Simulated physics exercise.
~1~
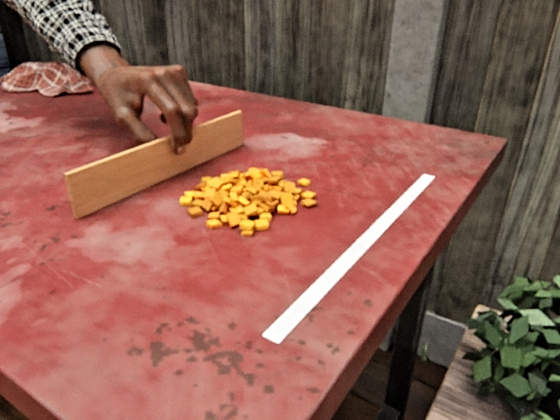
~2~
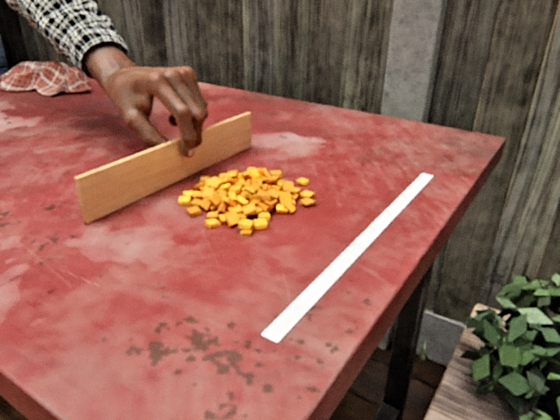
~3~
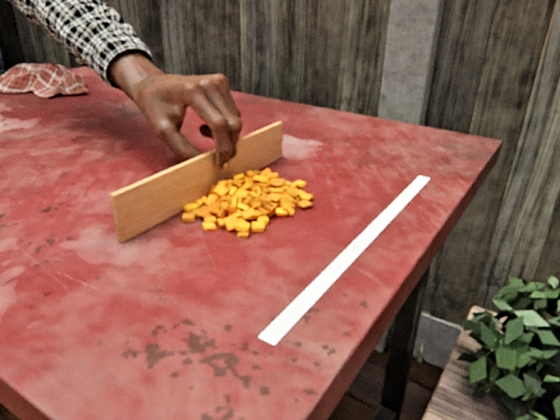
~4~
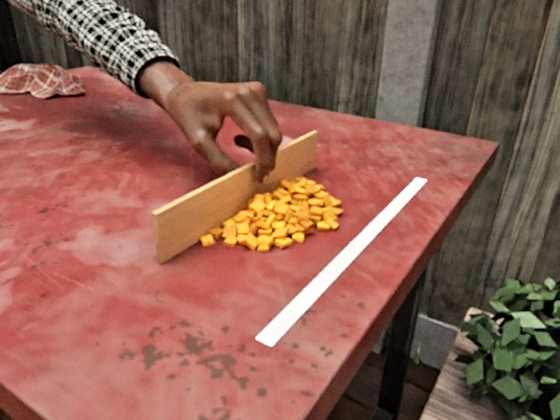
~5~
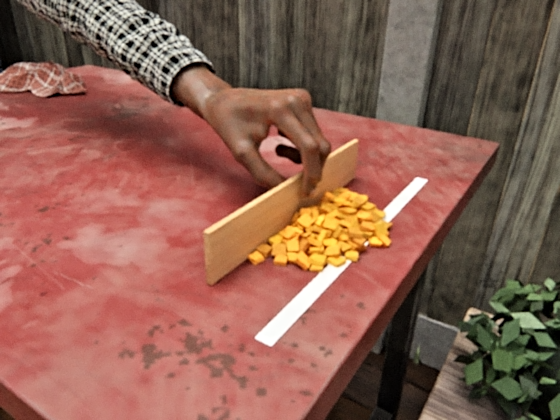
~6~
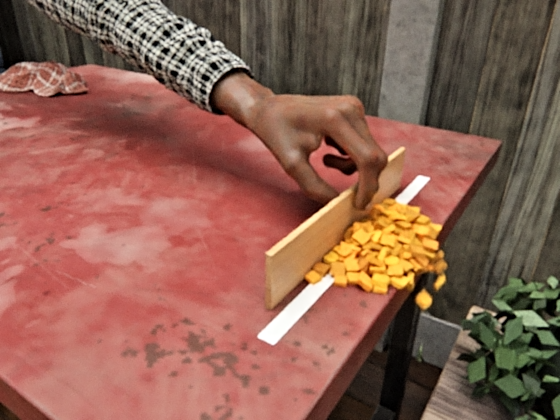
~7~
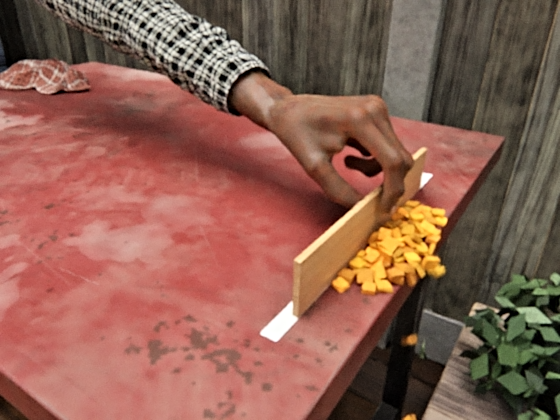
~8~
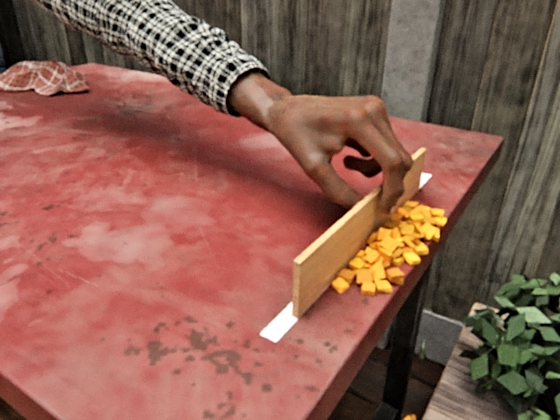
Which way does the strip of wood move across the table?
The strip of wood moves to the right, pushed along by the hand until it stops at the white tape.
